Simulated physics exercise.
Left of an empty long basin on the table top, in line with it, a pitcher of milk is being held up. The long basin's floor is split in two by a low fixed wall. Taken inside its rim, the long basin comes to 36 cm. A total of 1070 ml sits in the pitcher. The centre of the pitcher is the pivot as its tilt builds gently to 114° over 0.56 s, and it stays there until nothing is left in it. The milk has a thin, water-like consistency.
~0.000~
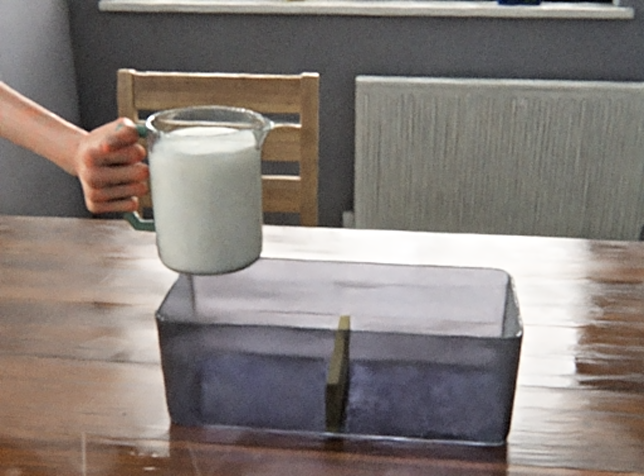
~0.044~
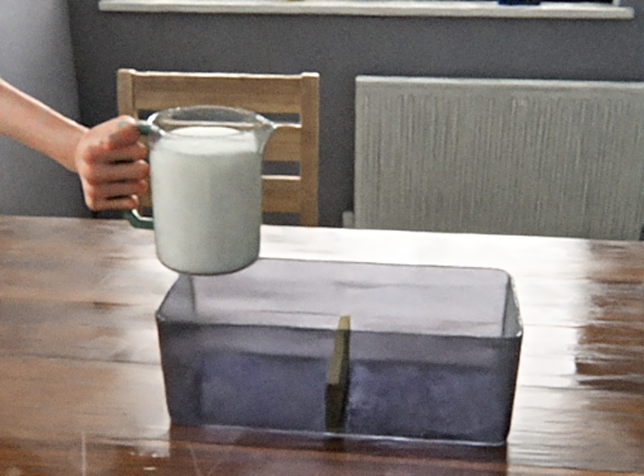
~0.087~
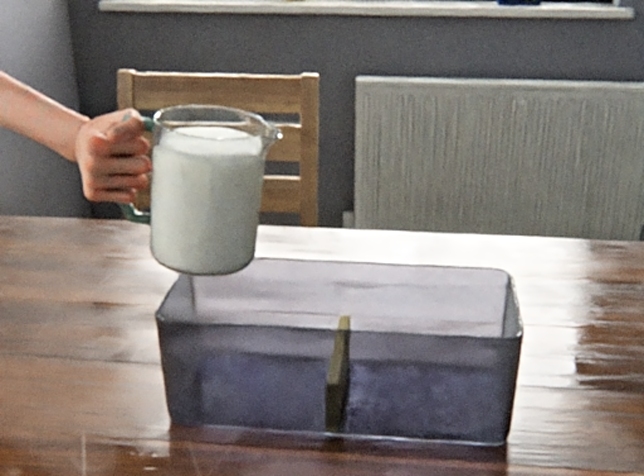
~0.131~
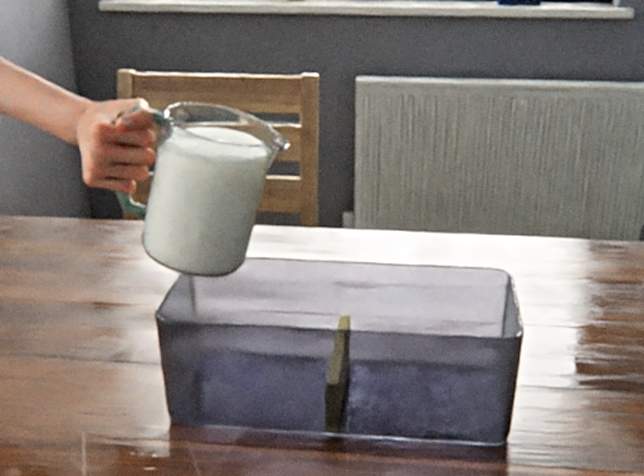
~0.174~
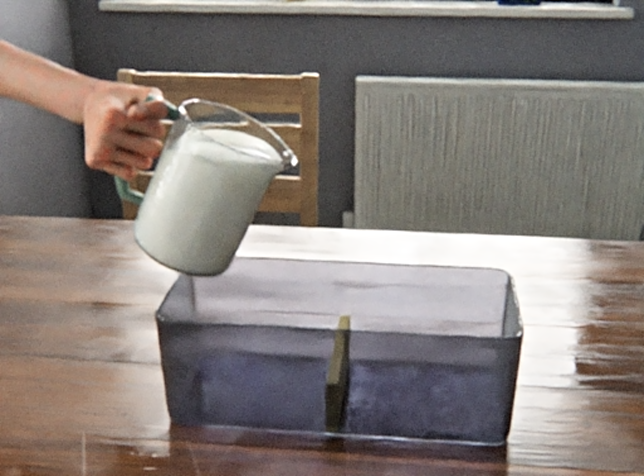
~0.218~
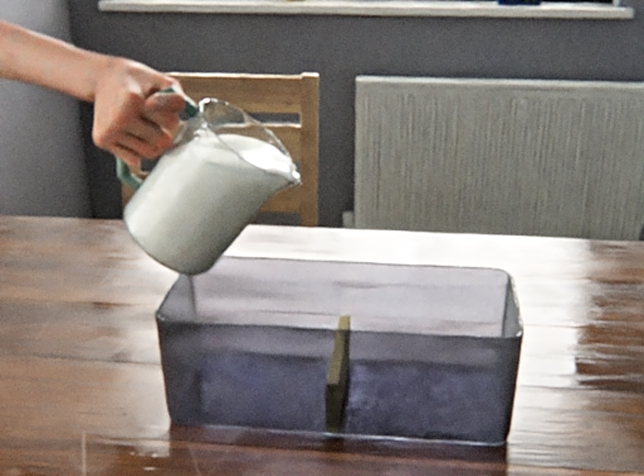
Glass pitcher of milk, held up by a hand, tilting gradually rightward above the left end of a divided long basin.
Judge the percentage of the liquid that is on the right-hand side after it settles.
My estimate is 34 %.
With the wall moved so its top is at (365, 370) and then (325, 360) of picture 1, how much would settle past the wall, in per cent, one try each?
Try 1: 25 %; try 2: 65 %.
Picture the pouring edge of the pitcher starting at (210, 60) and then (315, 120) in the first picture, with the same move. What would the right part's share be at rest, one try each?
I'd expect close to 5 per cent and then close to 90 per cent.
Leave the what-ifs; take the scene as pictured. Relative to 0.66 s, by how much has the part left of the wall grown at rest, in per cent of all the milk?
That is roughly 16 in a hundred of the whole.
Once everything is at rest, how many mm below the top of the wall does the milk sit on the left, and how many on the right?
The left comes to roughly 30 mm and the right to roughly 44 mm.
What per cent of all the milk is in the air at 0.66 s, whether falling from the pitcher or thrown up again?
10 in a hundred, give or take.
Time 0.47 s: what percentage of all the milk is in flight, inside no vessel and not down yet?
18 per cent.
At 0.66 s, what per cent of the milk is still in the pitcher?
Near 14 percent, more or less.
By 0.47 s the tilt is 107° and 56 per cent is still to pour, 8 is left of the wall and 18 right of it.
By 0.66 s the tilt is 114° and 14 per cent is still to pour, 48 is left of the wall and 29 right of it.
By 0.85 s the tilt is 114° and 1 per cent is still to pour, 62 is left of the wall and 33 right of it.
By 1.06 s the tilt is 114° and 0 per cent is still to pour, 64 is left of the wall and 34 right of it.
At rest 64 per cent lies left of the wall, 34 right of it and 2 outside.
